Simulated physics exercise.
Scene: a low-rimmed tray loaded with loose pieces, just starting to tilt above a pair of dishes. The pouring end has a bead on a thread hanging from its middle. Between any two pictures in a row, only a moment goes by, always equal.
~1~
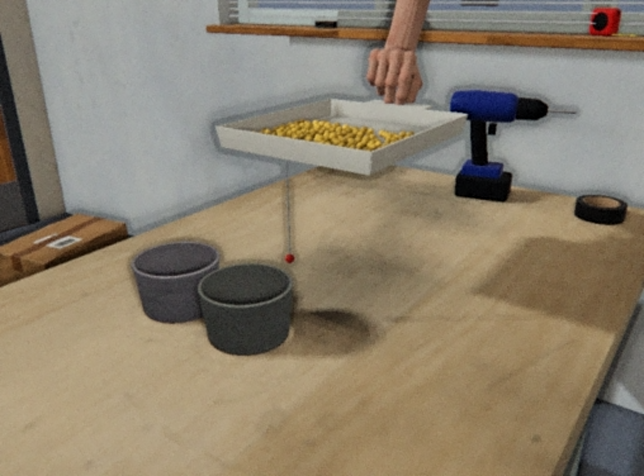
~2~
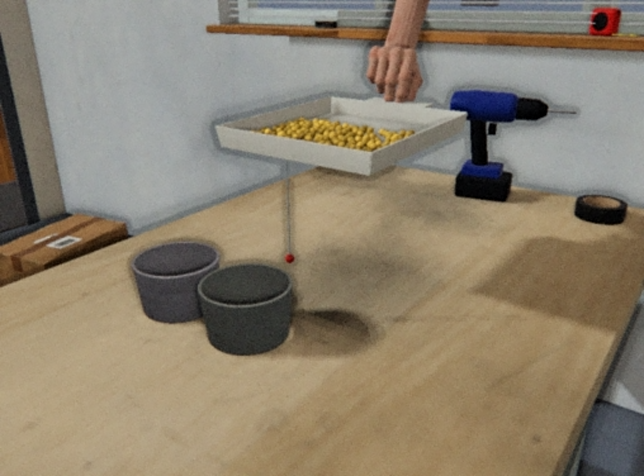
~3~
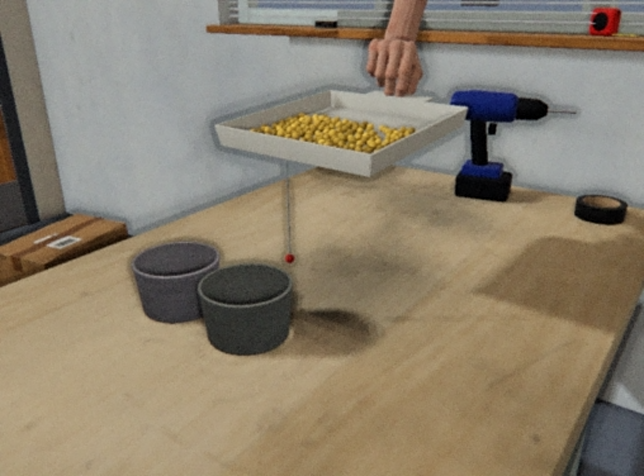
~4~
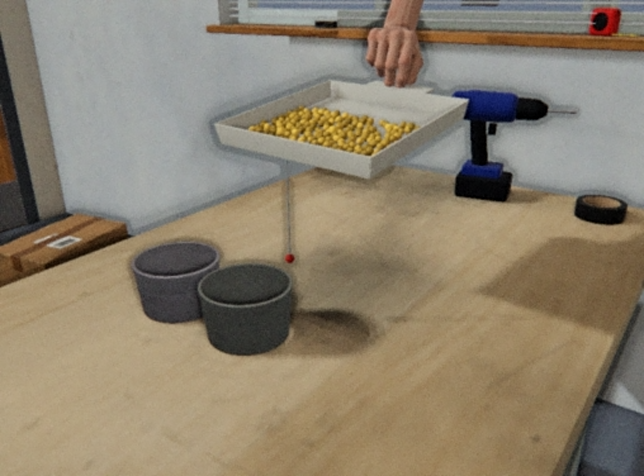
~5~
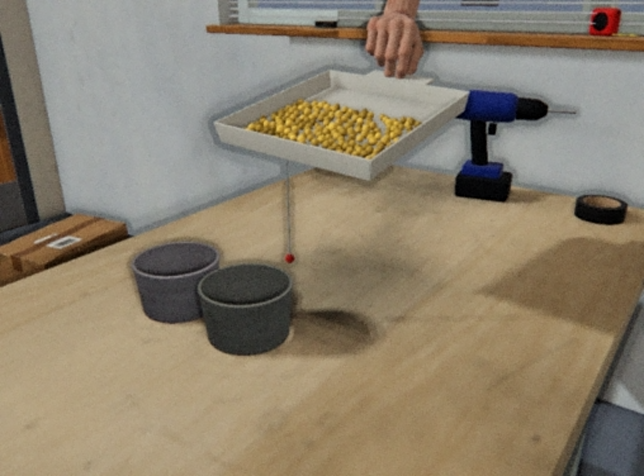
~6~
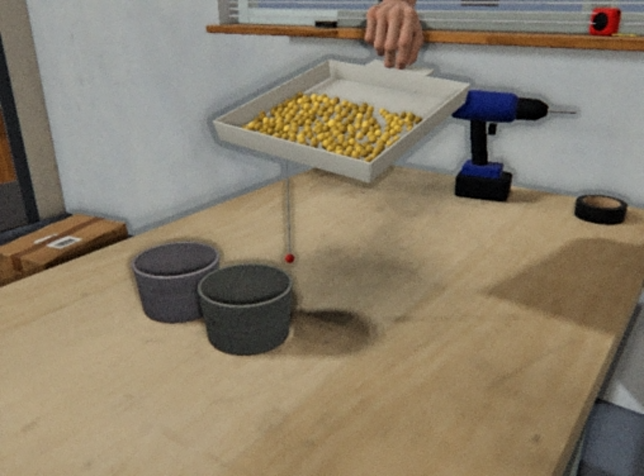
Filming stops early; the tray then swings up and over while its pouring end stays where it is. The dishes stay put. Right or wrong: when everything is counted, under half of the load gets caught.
Right.
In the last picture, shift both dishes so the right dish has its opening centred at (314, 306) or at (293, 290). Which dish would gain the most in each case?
For the two places in order: The rightward one, the rightward one.
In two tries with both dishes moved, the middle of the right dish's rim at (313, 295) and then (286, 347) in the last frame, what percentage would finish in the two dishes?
60 %, then 20 %.
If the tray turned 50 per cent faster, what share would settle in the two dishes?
About 20 %.
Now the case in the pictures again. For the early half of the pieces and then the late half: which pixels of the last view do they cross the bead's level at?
Initially about (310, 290); subsequently about (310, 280).
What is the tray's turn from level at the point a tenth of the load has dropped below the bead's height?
I'd say it is tilted about 110°.
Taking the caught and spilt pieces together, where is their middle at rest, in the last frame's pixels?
I'd put the middle somewhere around (314, 358).
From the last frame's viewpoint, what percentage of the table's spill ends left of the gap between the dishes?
Roughly 10 percent.
Shortly afterwards, tray tipped steeply; the whole lot on the tray.
Next, tray tipped right over; the whole lot on the tray.
Some moments later, tray tipped past a quarter turn; near a quarter in the right dish; the bulk outside both.
In the end, tray tipped past a quarter turn; near a quarter in the right dish; none at all in the left dish; the bulk outside both.
